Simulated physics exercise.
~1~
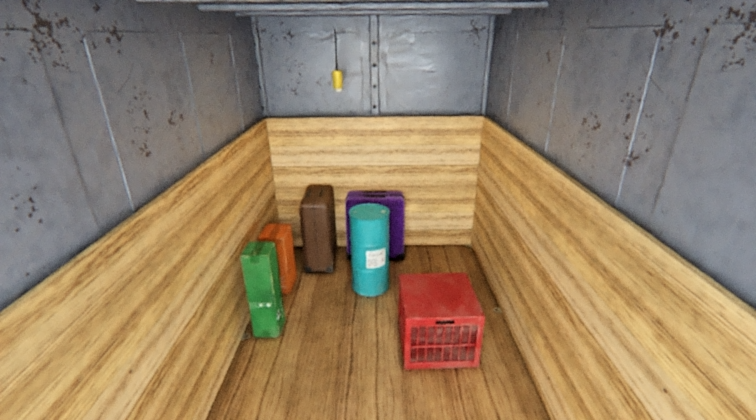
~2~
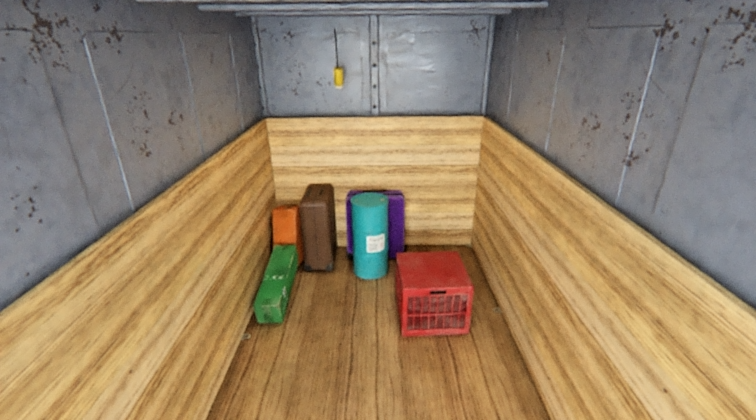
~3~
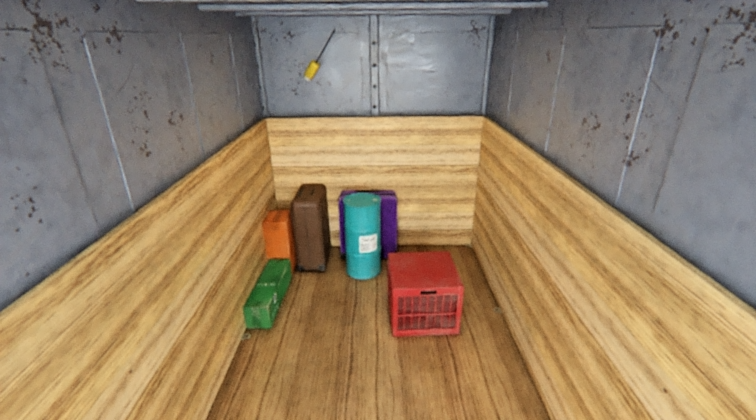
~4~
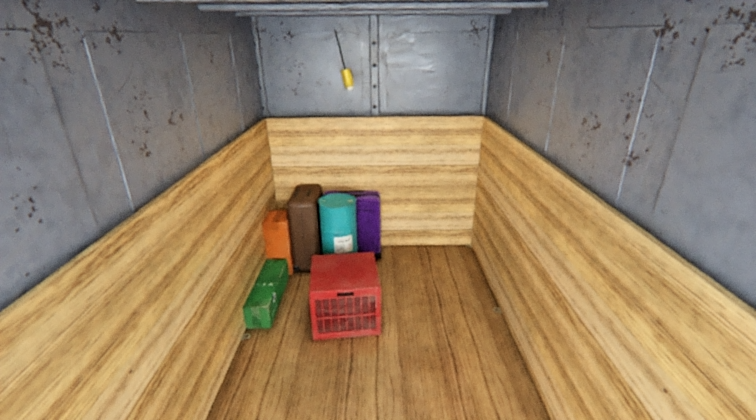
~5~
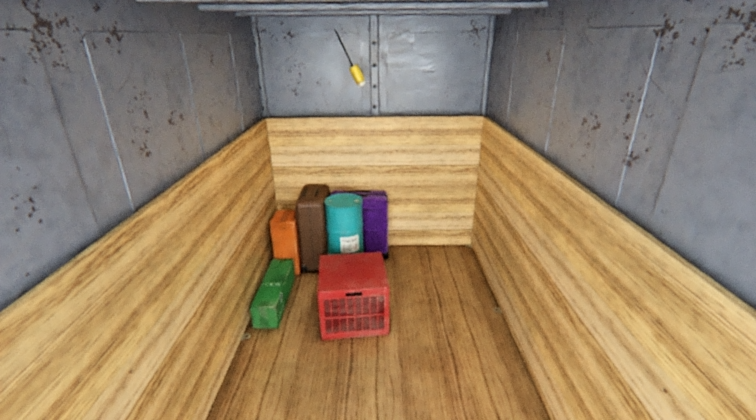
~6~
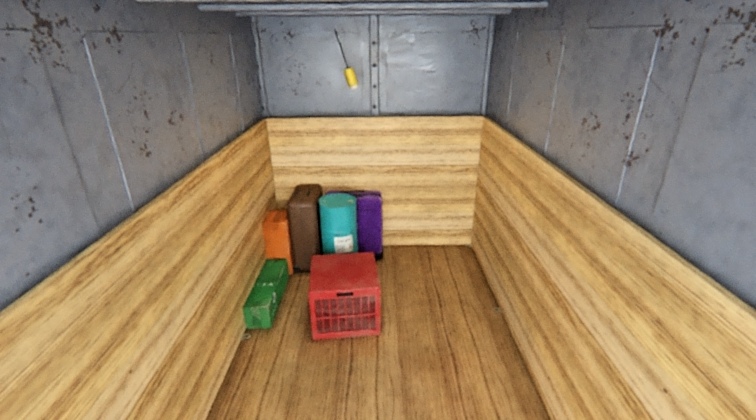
A green box topples over, then the red crate and turquoise drum slide left beside the cases.
